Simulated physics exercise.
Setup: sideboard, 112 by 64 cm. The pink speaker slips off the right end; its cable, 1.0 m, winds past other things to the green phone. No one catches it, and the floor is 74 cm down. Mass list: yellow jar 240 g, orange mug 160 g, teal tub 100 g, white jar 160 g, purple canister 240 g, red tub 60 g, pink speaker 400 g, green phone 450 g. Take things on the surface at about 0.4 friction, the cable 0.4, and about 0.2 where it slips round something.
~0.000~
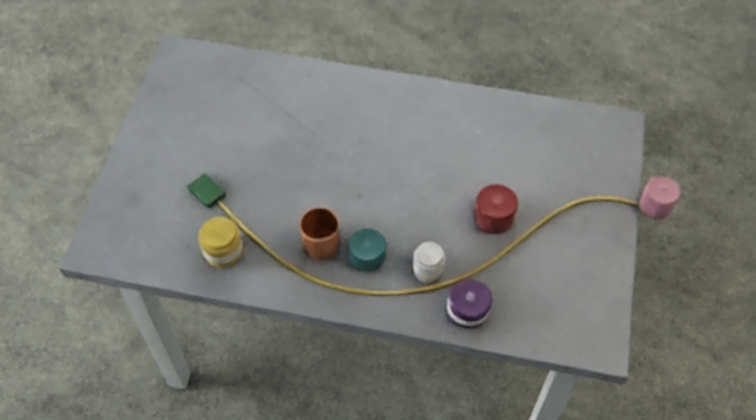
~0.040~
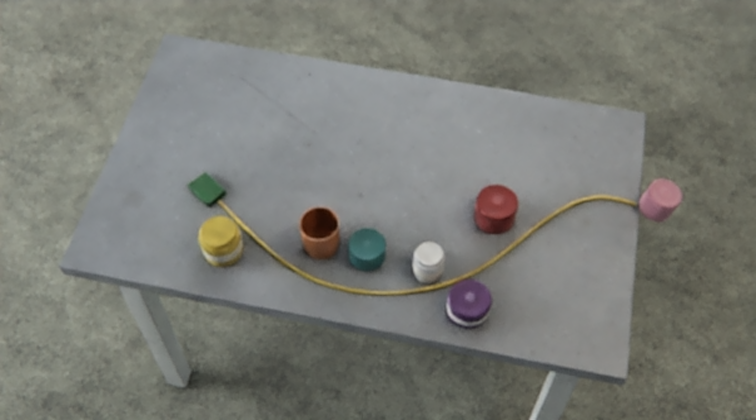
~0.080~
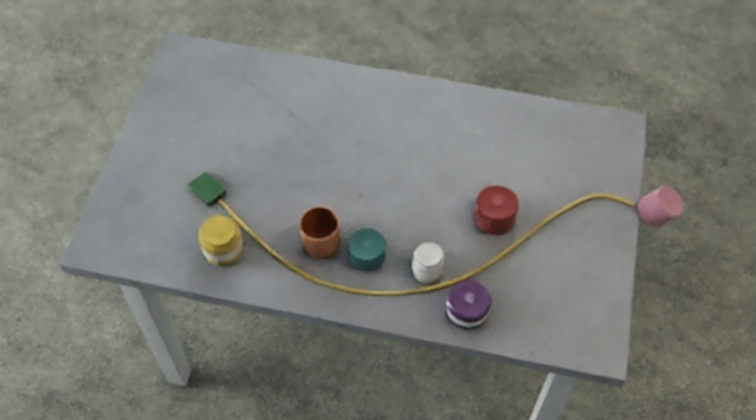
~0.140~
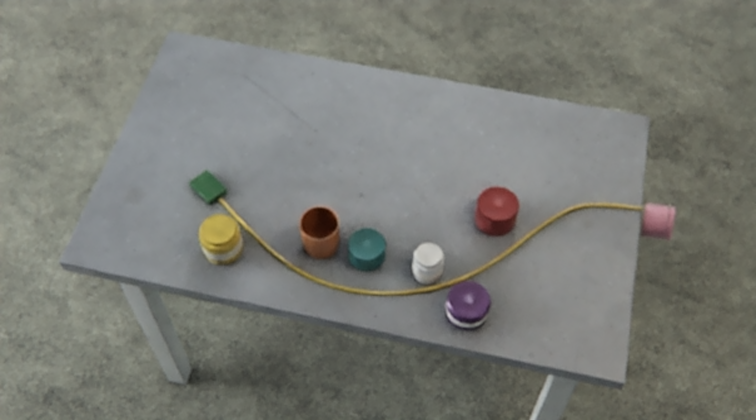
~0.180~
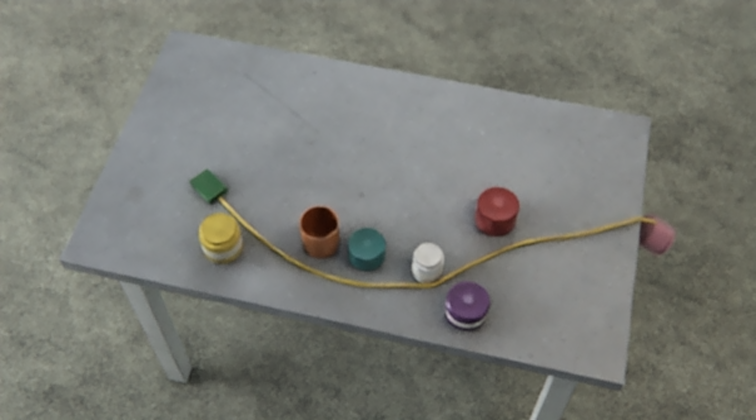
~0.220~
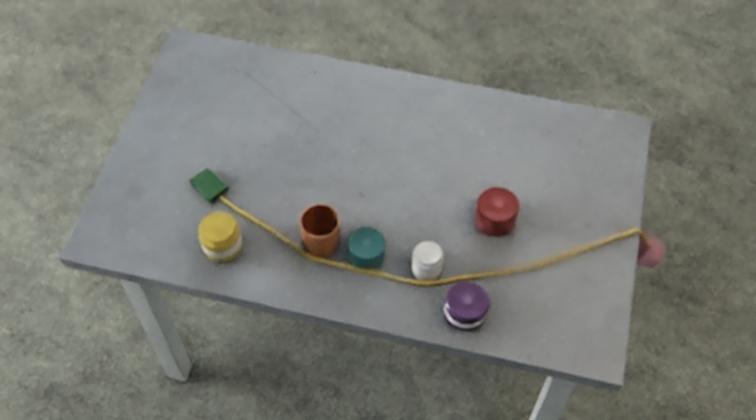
A pink object hangs off the gray table's right edge, sinking and pulling the yellow cable straighter.
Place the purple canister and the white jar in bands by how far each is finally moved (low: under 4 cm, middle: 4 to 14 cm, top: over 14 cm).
Purple canister: Low; white jar: Middle.
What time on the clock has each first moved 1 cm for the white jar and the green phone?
For the white jar it's 0.24 s, while the green phone gets there at 0.26 s.
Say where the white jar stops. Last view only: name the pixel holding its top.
The top ends up close to (429, 221) in the last picture.
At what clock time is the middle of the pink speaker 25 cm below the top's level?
Around 0.80 seconds on the clock.
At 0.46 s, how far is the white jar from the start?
I'd put the white jar at some 8 cm.
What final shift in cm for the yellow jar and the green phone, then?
In the end the yellow jar has moved about 0 cm, while the green phone has moved about 8 cm.
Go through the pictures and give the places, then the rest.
In the first picture, purple canister (471, 298); white jar (430, 253); cable runs through (591, 199) (518, 241) (328, 285) (253, 236).
In the second picture, pink speaker (664, 192); cable runs through (590, 198) (253, 235).
In the third picture, pink speaker (661, 207); cable runs through (589, 197) (253, 235).
In the fourth picture, pink speaker (658, 222); cable runs through (595, 205) (253, 234).
In the fifth picture, pink speaker (653, 235); cable runs through (618, 225) (254, 232).
In the sixth picture, purple canister (468, 300); white jar (428, 252); cable runs through (637, 230) (551, 261) (263, 225).
After 0.5 s, the cable's tail end at (235, 203); white jar 8 cm off its start, pink speaker over the edge, teal tub 3 cm off its start.
After 0.7 s, the cable's tail end at (241, 205); white jar 8 cm off its start, pink speaker over the edge, teal tub 6 cm off its start.
After 1.0 s, the cable's tail end at (253, 207); white jar 8 cm off its start at (429, 221), pink speaker over the edge, green phone 7 cm off its start at (236, 197).
After 1.2 s, the cable's tail end at (259, 208); white jar 8 cm off its start, pink speaker over the edge, green phone 8 cm off its start.
After 2.4 s, the cable's tail end at (259, 208); white jar 8 cm off its start at (429, 221), purple canister 0 cm off its start at (468, 300), pink speaker over the edge, green phone 8 cm off its start at (242, 199).
